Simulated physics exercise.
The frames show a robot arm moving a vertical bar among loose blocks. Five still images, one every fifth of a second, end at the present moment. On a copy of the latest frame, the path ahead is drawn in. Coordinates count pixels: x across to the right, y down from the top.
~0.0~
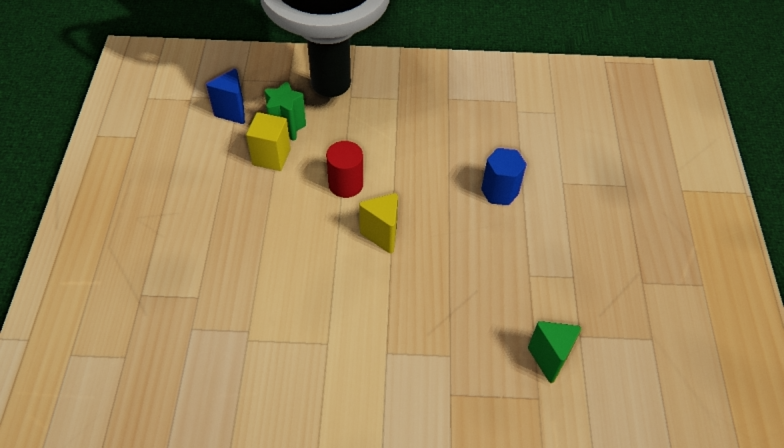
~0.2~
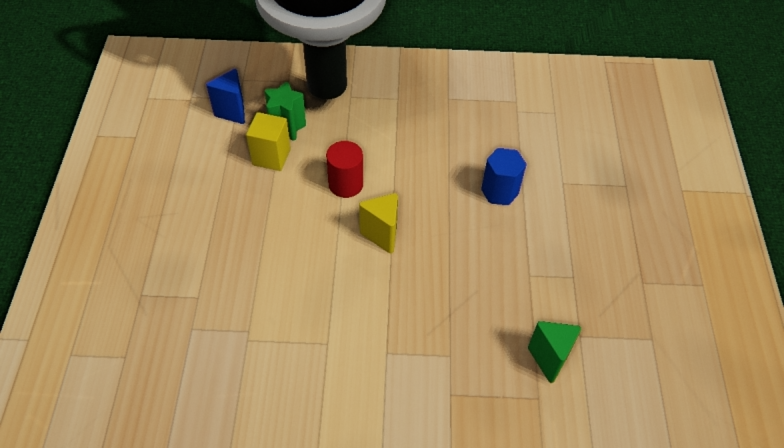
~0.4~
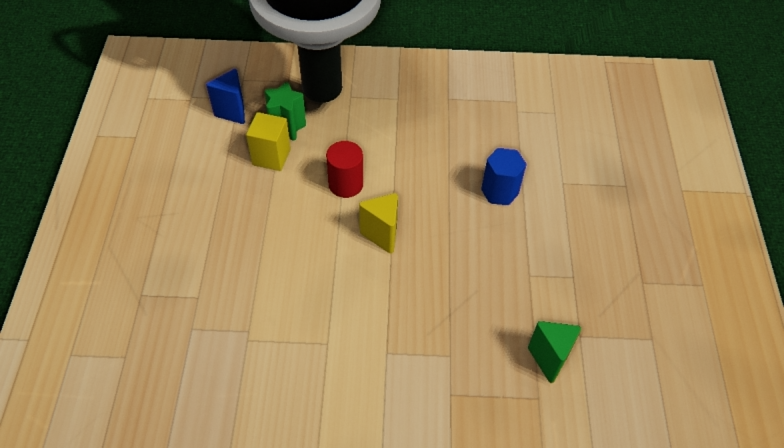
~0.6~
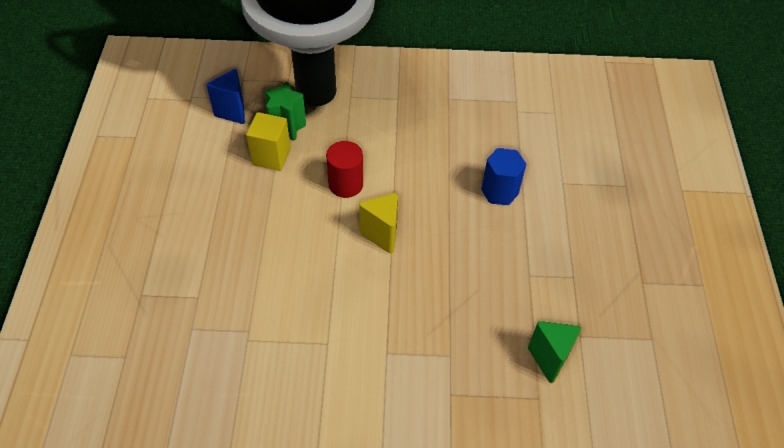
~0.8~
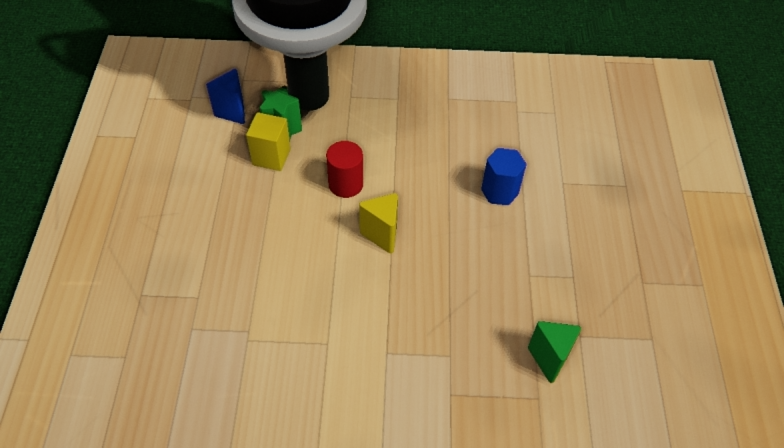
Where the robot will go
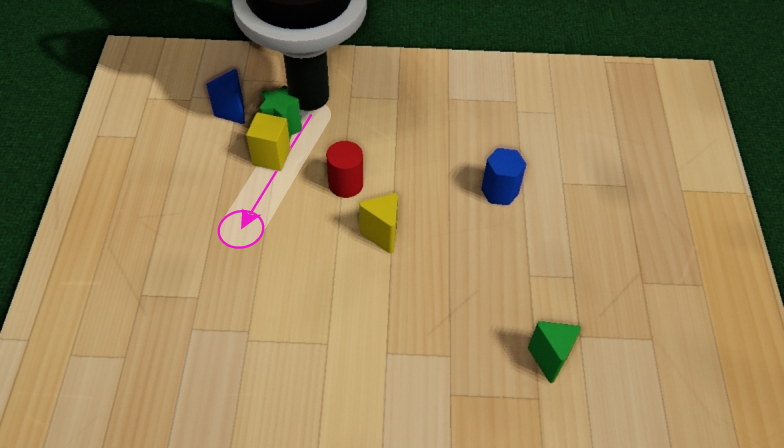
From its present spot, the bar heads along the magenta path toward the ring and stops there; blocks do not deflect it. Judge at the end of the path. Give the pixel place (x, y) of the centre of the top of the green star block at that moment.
The centre of its top will be at (195, 195).
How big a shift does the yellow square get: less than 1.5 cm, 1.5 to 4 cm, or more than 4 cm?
It slides well over 4 cm.
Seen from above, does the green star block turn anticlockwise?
My answer is no.
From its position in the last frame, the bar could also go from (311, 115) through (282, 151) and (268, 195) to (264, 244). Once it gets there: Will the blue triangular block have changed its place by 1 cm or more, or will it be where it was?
The block stays on its spot.
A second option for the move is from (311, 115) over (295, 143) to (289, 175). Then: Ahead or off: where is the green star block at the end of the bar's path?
Slid off.
Drawn move, straight from (311, 115) to (241, 229).
On the path given first. One third of the way, bar at (287, 134); yellow square at (236, 159); green star block at (250, 133).
Two thirds of the way, bar at (262, 173); yellow square at (199, 191), turned 25° clockwise; green star block at (221, 167), turned 20° clockwise.
At the end, bar at (237, 213); yellow square at (162, 212), turned 50° clockwise; green star block at (195, 195), turned 45° clockwise; red circle still.
